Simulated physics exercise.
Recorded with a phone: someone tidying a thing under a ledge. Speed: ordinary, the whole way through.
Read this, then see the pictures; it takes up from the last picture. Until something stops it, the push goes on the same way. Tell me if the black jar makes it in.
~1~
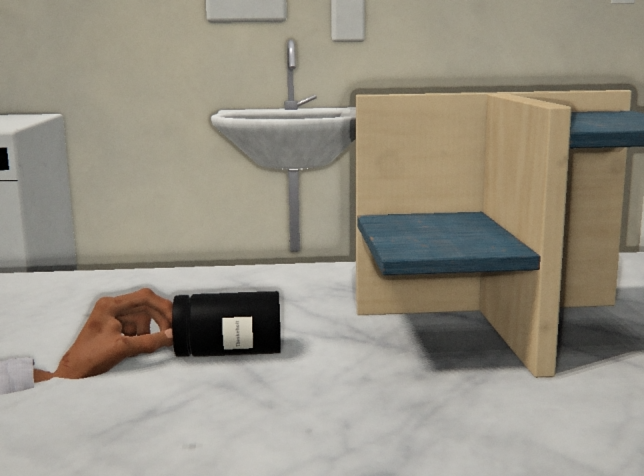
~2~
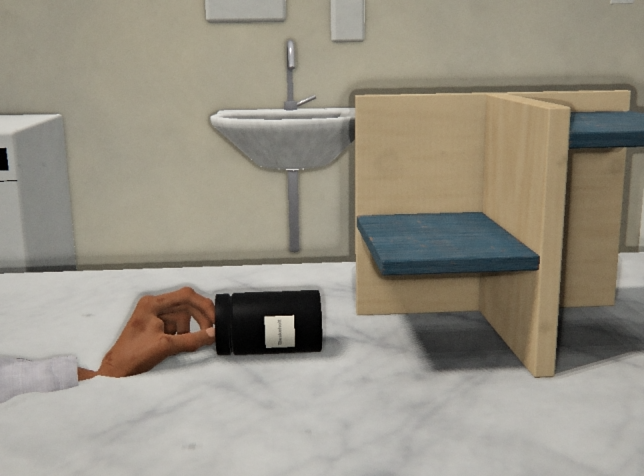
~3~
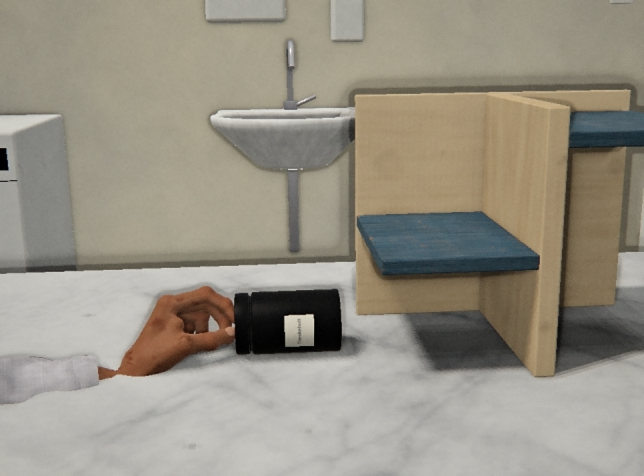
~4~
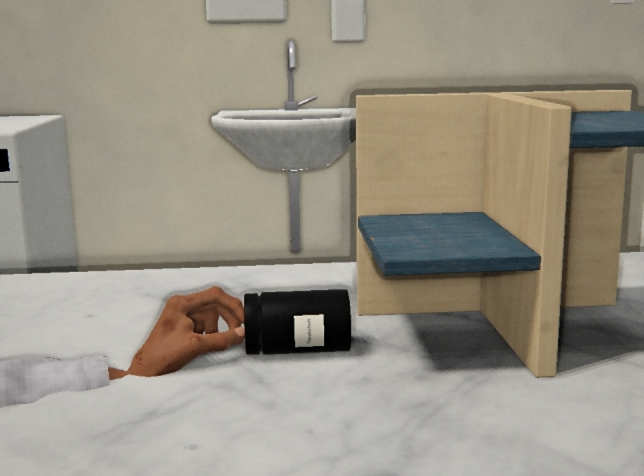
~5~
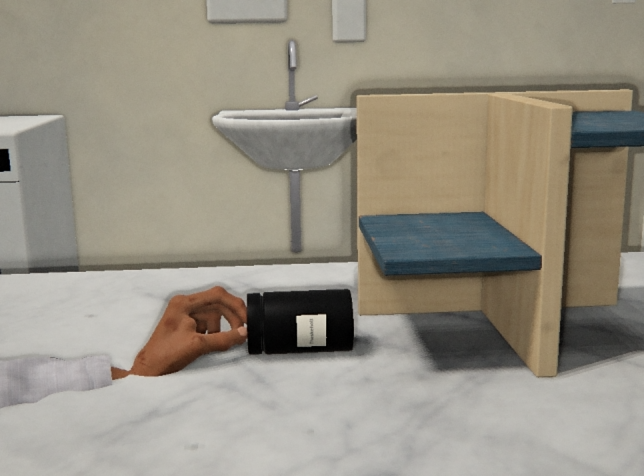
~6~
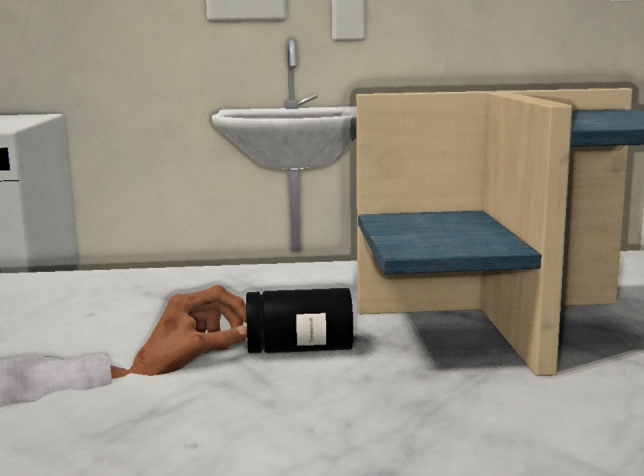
I expect it will fit underneath just fine.
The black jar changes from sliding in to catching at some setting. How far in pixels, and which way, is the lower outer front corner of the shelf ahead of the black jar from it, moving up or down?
Shift: Approx. 44 px, direction down.
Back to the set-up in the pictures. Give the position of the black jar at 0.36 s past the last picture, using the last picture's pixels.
The middle sits near (333, 320).
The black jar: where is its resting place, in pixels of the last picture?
I'd say it stops near (423, 316).
Then, 0.36 s after the last picture, black jar sliding up to the opening near (332, 320).
Then, 0.62 s after the last picture, black jar part of the way in near (377, 318).
Then, 0.82 s after the last picture, black jar part of the way in near (409, 316).
At rest, the black jar clears the shelf, near (423, 316).
